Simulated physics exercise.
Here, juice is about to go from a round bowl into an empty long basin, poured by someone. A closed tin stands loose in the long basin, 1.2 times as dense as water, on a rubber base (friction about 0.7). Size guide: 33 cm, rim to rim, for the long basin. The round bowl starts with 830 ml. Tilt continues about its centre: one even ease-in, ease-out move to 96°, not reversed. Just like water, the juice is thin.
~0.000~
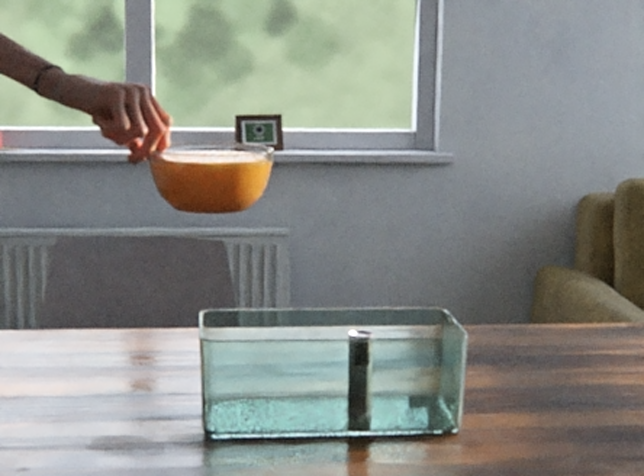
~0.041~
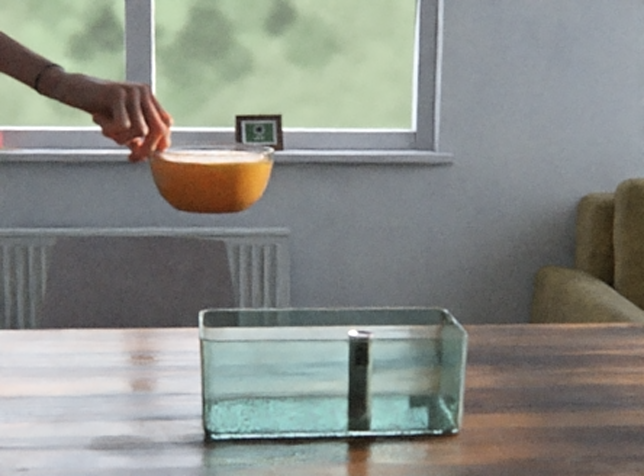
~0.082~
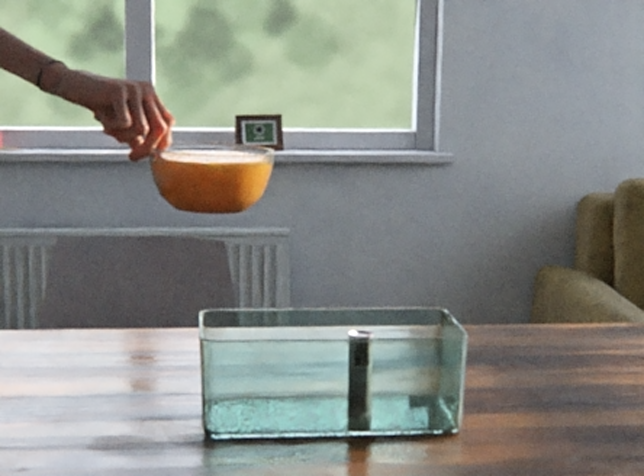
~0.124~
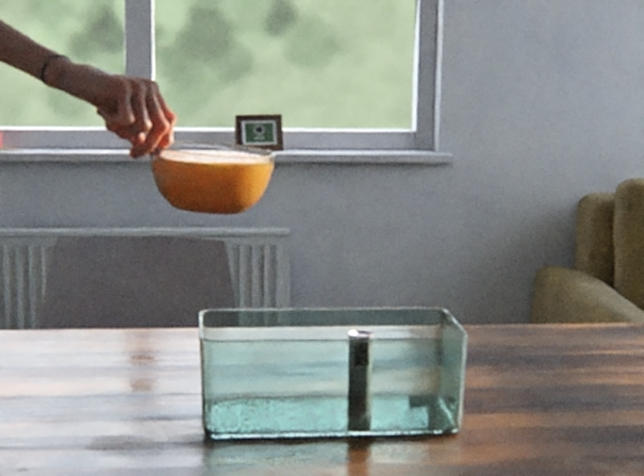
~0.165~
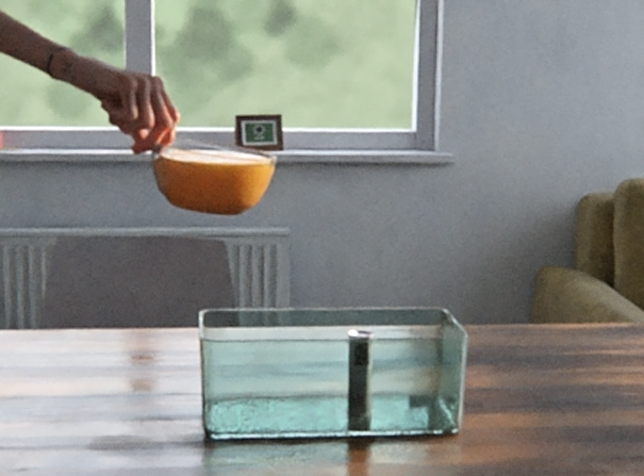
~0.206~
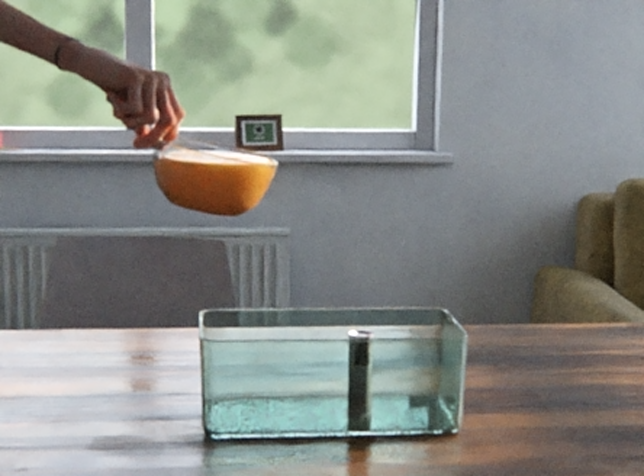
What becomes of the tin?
It is going to cope.
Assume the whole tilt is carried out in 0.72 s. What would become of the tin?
So the tin will hold steady.
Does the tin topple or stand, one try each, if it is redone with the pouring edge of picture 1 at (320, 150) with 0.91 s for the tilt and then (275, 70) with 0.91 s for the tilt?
In the first try it remains standing; in the second it remains standing.
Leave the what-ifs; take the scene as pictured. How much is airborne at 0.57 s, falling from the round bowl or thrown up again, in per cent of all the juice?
Estimate: About 42 % of all of it.
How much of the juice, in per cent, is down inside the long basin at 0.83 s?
I'd say roughly 78 in a hundred of it.
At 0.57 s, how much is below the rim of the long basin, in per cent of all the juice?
At that time the basin holds about 9 per cent of the liquid.
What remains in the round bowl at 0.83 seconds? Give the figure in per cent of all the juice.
About 6 % is still there.
By 0.57 s the tilt is 66° and 49 per cent is still to pour; the tin stands where it began.
By 0.83 s the tilt is 94° and 6 per cent is still to pour; the tin stands where it began.
By 1.11 s the tilt is 96° and 0 per cent is still to pour; the tin stands where it began.
By 1.41 s the tilt is 96° and 0 per cent is still to pour; the tin stands where it began.
At rest the tin stands where it began.
